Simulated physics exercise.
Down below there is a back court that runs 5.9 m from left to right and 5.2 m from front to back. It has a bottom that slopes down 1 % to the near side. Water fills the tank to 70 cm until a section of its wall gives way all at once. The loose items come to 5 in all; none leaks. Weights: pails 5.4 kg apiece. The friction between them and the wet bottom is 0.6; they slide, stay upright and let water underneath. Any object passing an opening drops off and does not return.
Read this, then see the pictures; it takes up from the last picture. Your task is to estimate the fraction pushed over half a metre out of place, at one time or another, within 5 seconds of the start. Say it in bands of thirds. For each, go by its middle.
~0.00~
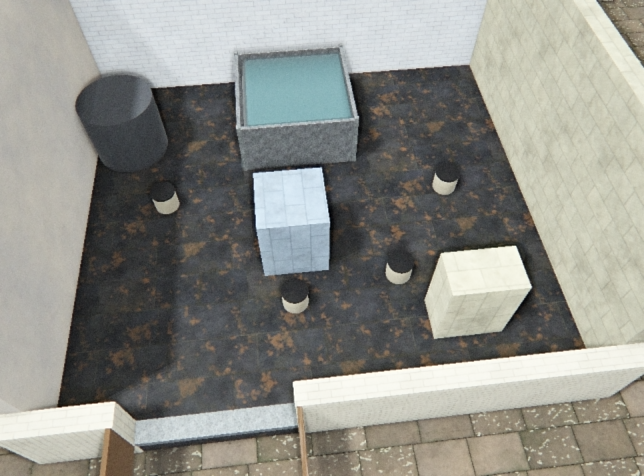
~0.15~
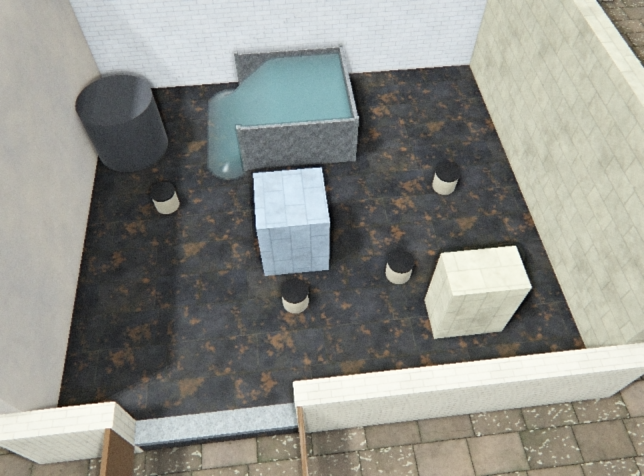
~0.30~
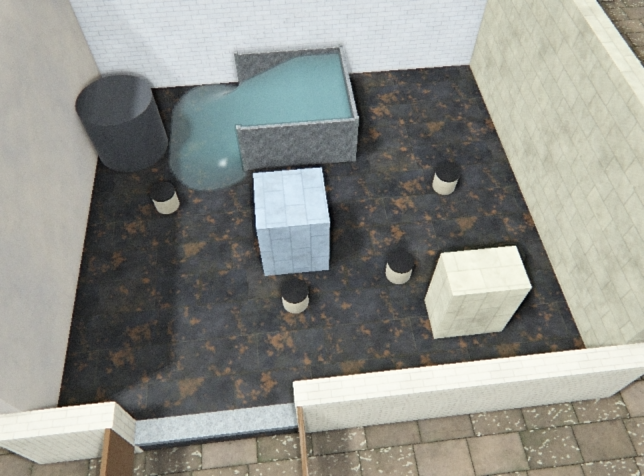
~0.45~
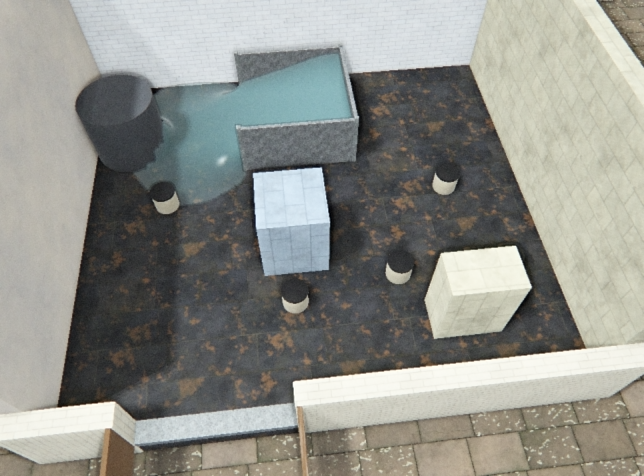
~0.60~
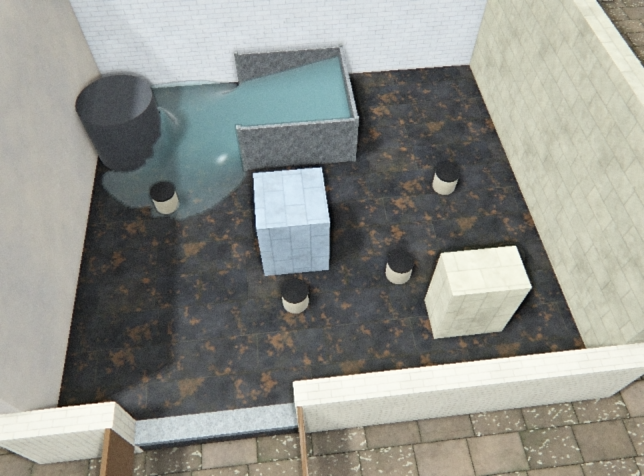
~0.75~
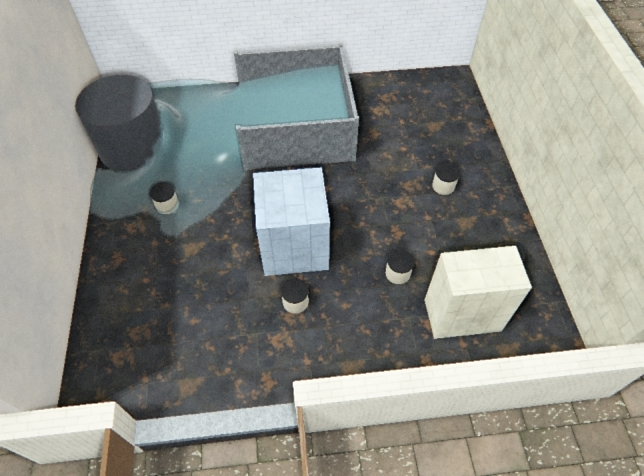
I would put it under a third.
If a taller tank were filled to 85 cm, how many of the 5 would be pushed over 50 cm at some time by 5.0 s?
The count would be 1.
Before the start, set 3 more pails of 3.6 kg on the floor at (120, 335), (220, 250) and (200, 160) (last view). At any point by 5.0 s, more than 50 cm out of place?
First goes beyond, second goes beyond, third goes beyond.
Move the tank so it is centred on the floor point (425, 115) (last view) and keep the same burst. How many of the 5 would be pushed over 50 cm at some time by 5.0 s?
So the tally would be 1.
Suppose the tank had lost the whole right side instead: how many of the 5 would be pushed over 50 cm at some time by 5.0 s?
Result: 3.
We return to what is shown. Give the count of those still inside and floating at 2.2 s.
I'd say 1 of them.
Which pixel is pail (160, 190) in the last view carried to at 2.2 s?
Around (78, 400).
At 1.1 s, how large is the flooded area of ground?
Some 8.0 m2 of it.
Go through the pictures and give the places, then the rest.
In the first frame, a pail at (162, 191) rests on the ground; a pail at (512, 254) rests on the ground; water covers 2.2 m2; 0 of 5 have shifted.
In the second frame, a pail at (162, 191), on the bottom; a pail at (512, 254) rests on the ground; water covers 3.1 m2; 0 of 5 have shifted.
In the third frame, a pail at (162, 191) rests on the ground; a pail at (512, 254) rests on the ground; water covers 4.3 m2; 0 of 5 have shifted.
In the fourth frame, a pail at (162, 191) rests on the ground; a pail at (512, 254), on the bottom; water covers 5.3 m2; 0 of 5 have shifted.
In the fifth frame, a pail at (162, 191), on the bottom; a pail at (512, 254), on the bottom; water covers 6.2 m2; 0 of 5 have shifted.
In the sixth frame, a pail at (162, 191), on the bottom; a pail at (512, 254), on the bottom; water covers 6.8 m2; 0 of 5 have shifted.
After 1.1 s 0 of 5 are over 50 cm from their spots; 0 afloat.
After 2.2 s 1 of 5 are over 50 cm from their spots; 1 afloat.
After 3.5 s 1 of 5 are over 50 cm from their spots; 1 afloat.
After 5.0 s 1 of 5 are over 50 cm from their spots, and 1 have been at some point; 0 afloat.
